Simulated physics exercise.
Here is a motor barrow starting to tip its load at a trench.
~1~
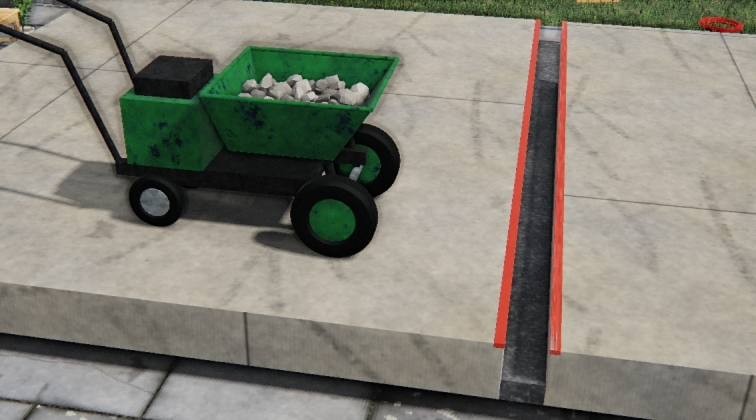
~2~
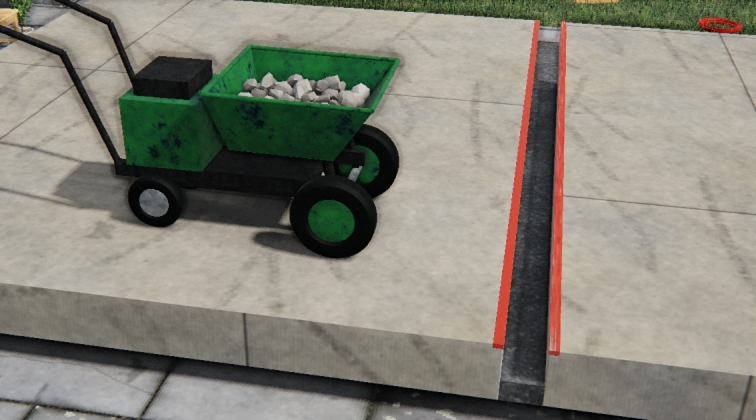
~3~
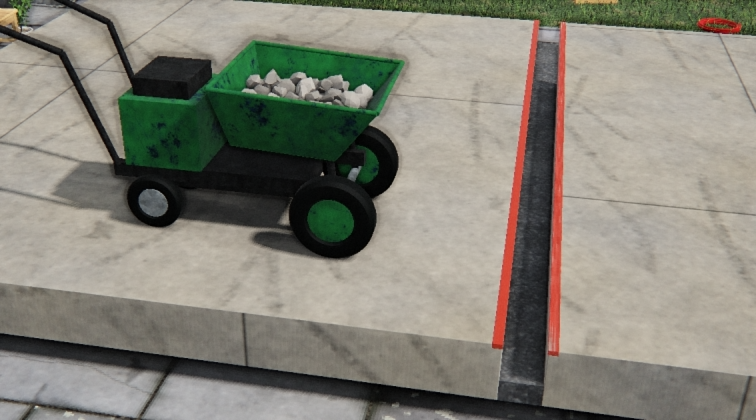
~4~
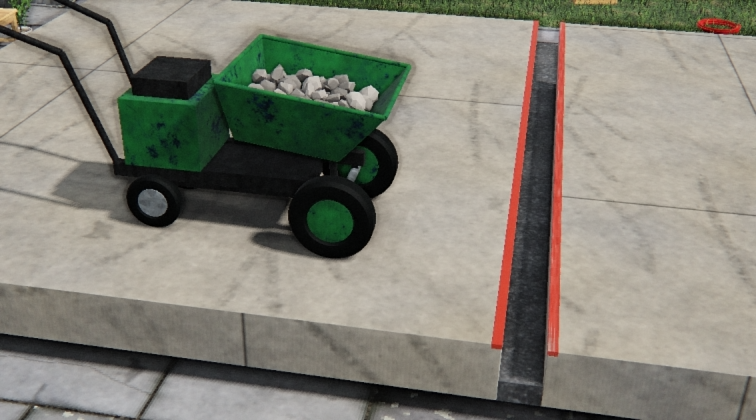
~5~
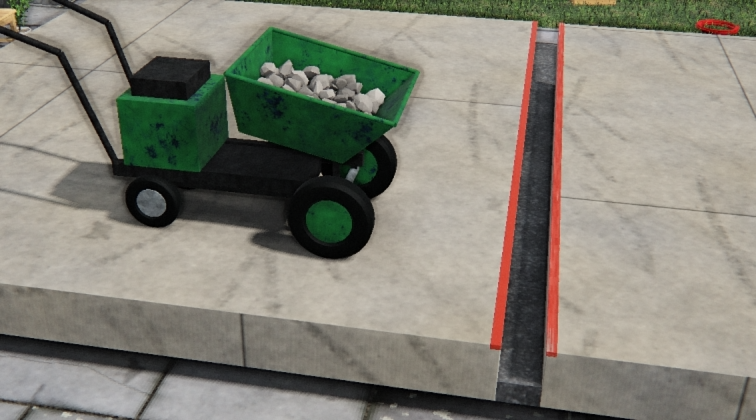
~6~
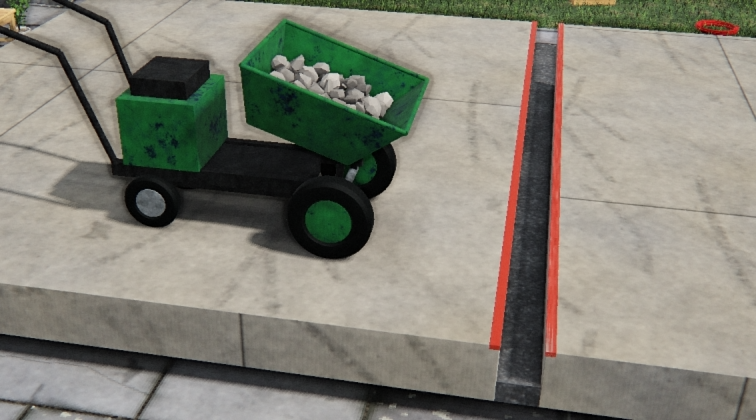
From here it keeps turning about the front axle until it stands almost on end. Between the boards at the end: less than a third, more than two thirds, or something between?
The trench ends with between a third and two thirds of it.
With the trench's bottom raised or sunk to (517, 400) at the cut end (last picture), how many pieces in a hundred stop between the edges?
It comes to 40 per cent or so.
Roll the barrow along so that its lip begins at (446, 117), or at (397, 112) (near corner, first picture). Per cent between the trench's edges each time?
Near 50 % and 70 %.
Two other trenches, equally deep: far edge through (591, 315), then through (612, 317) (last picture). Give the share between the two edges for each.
About 50 and 50 per cent.
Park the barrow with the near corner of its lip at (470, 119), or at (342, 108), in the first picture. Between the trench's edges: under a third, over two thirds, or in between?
At the first place under a third, at the second less than a third.
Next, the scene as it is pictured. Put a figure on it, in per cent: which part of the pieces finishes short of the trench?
Roughly 45 in a hundred.
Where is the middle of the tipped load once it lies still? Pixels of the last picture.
Near (518, 242).
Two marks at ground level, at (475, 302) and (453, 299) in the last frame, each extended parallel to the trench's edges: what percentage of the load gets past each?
About 60 and 80 per cent.
Just after the last frame, skip tipped steeply; every one in the skip.
A moment on, skip tipped right over; the larger part in the skip; about a tenth short of the trench; just a few falling.
Further on, skip tipped right over; roughly a quarter in the skip; roughly half short of the trench; roughly a third in or heaped over the trench; just a few beyond it.
When it is over, skip tipped right over; about a tenth in the skip; roughly half short of the trench; roughly half in or heaped over the trench; just a few beyond it.
